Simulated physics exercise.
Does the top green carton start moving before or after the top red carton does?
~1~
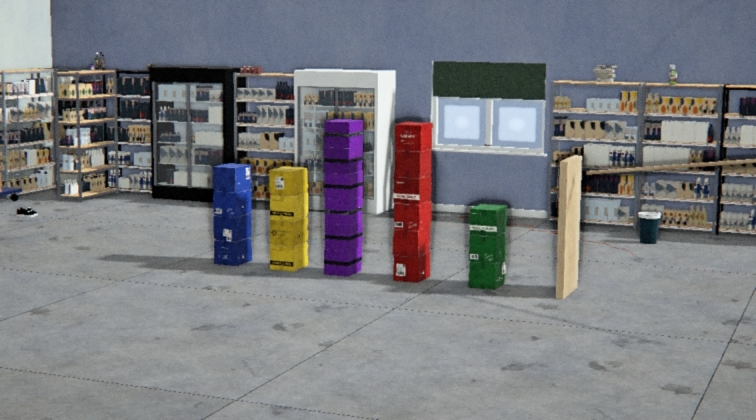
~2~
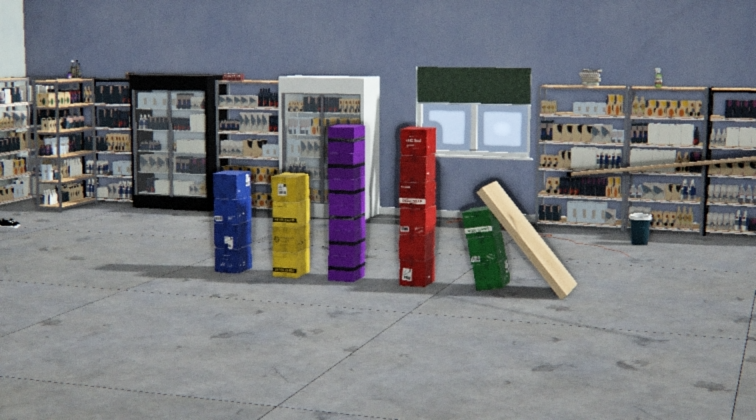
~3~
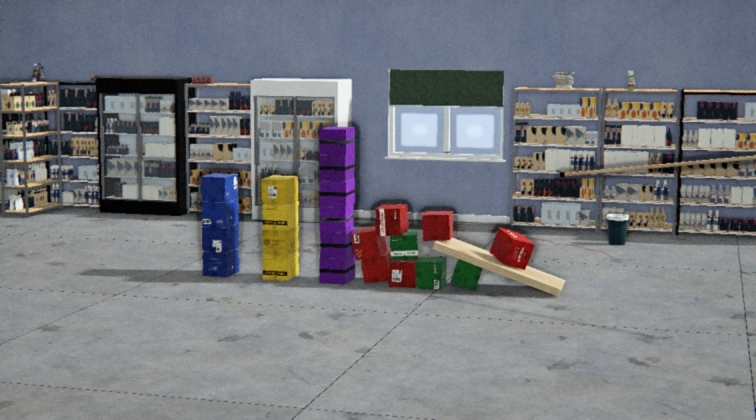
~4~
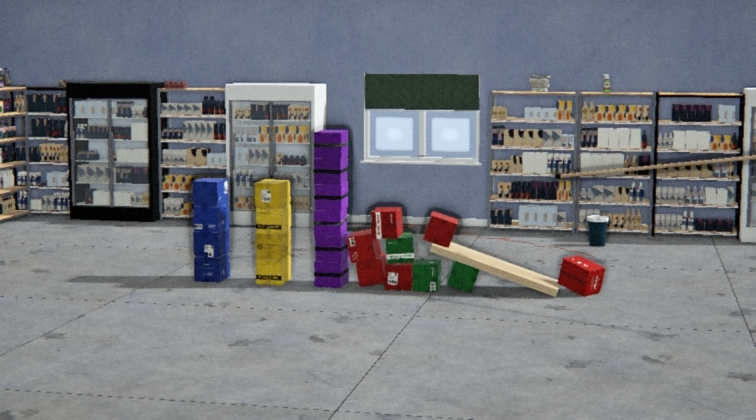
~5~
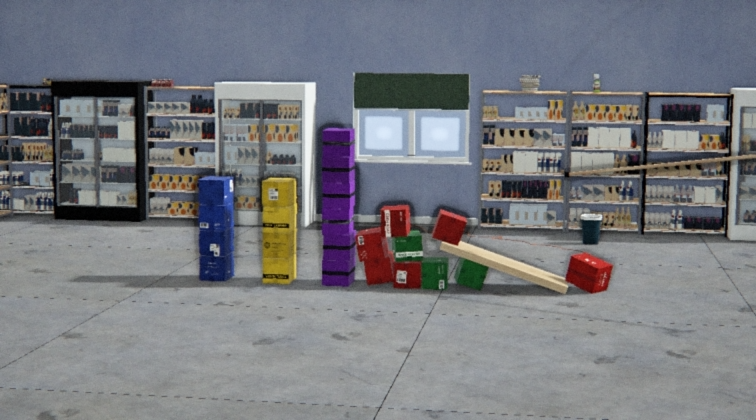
It starts before. The top green carton shifts left as the board leans onto its stack, while the top red carton is still in place and only falls afterwards.
